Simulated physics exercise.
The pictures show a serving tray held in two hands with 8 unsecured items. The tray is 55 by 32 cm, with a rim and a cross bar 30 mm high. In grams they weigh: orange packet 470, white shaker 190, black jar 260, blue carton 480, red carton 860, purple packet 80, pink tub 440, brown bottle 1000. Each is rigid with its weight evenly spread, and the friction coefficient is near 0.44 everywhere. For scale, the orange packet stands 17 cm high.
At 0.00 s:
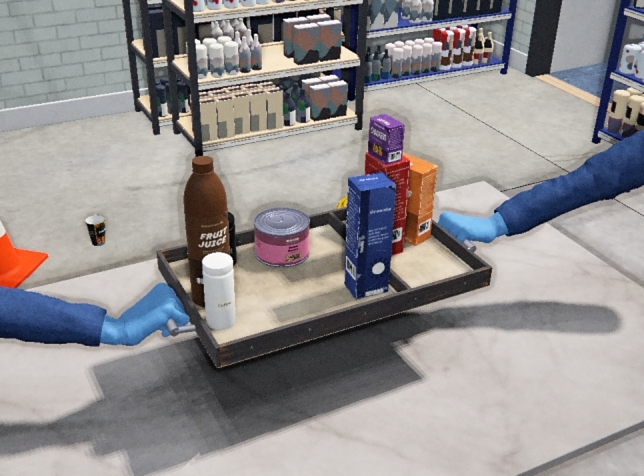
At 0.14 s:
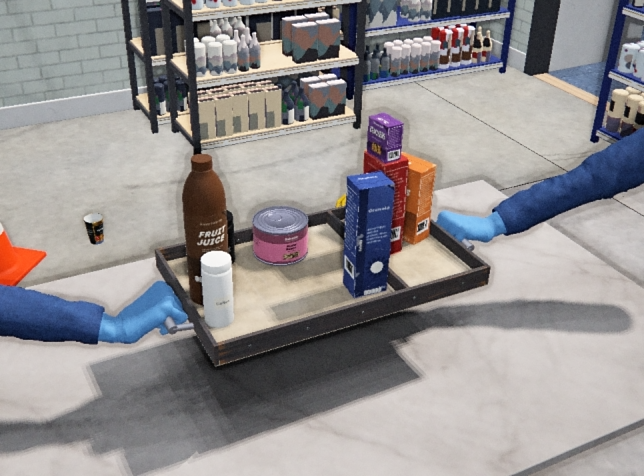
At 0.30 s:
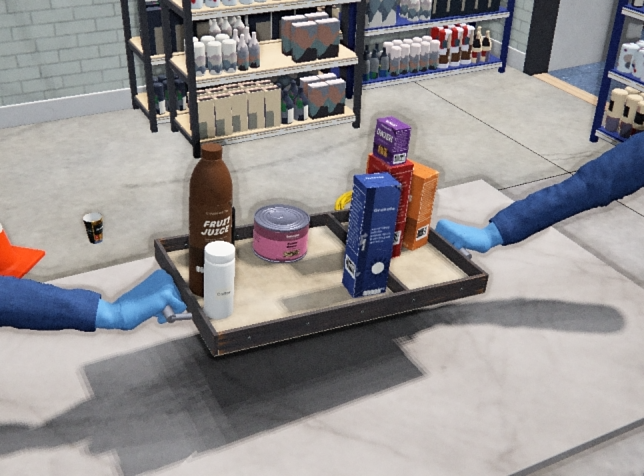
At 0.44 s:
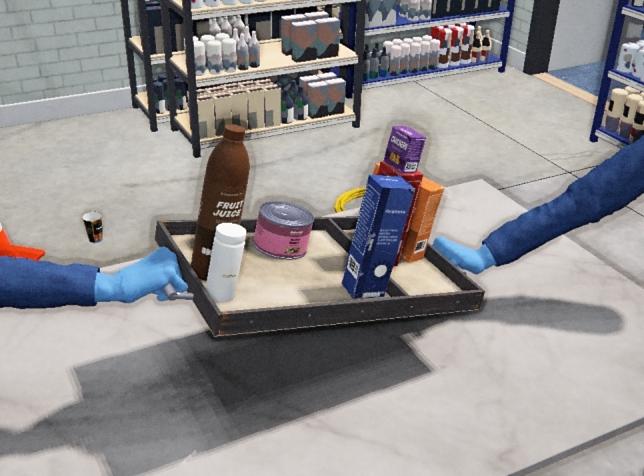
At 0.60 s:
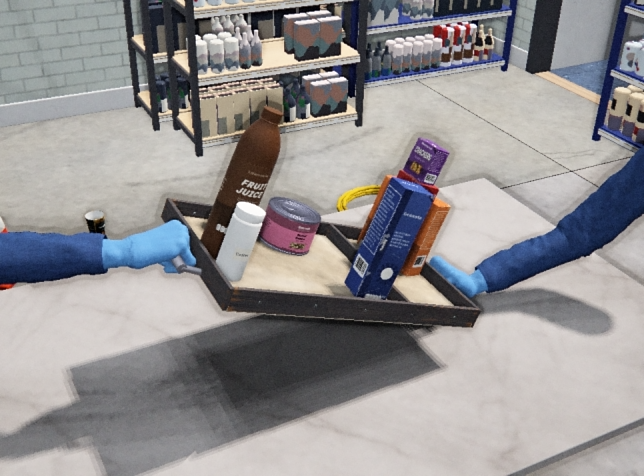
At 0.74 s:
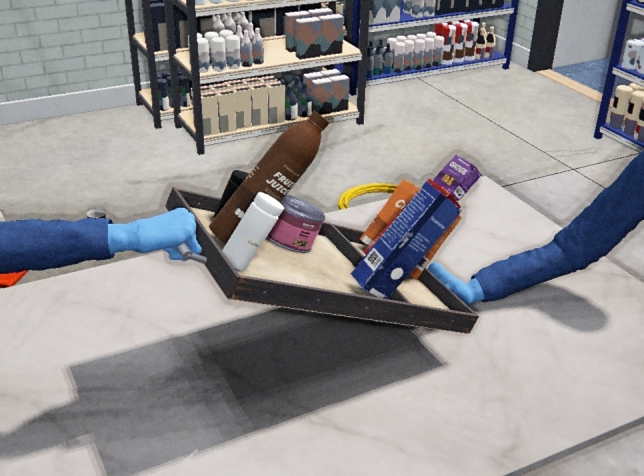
Two blue-gloved hands in dark blue sleeves hold a dark-rimmed tray above a pale marbled surface, seen from slightly above in a storeroom with stocked shelves behind. A brown bottle, white container and pink tub stand on the left, with blue, red, orange and purple cartons on the right. Level at first, the tray tilts steadily right edge down, the items leaning and the cartons tipping rightward, while the camera stays still.
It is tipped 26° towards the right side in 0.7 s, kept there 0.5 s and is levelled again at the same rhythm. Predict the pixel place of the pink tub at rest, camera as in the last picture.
Look near (320, 223).
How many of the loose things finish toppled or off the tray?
That comes to 6.
After 0.94 s, tilt 26°, right edge down; orange packet, red carton and purple packet now off the tray; pink tub slid 3 cm near (303, 224); blue carton on its side.
After 1.04 s, tilt 26°, right edge down; pink tub slid 6 cm near (318, 228); white shaker on its side; blue carton on its side.
After 1.44 s, tilt 24°, right edge down; blue carton now off the tray; pink tub slid 8 cm near (324, 230); white shaker on its side.
After 1.74 s, tilt 7°, right edge down; pink tub slid 8 cm near (321, 225); white shaker on its side; brown bottle on its side.
At rest (2.5 s), off the tray, orange packet, blue carton, red carton and purple packet; tipped over on the tray, white shaker and brown bottle; not toppled but over 5 cm from the start, black jar and pink tub. In the last view, pink tub near (320, 223).
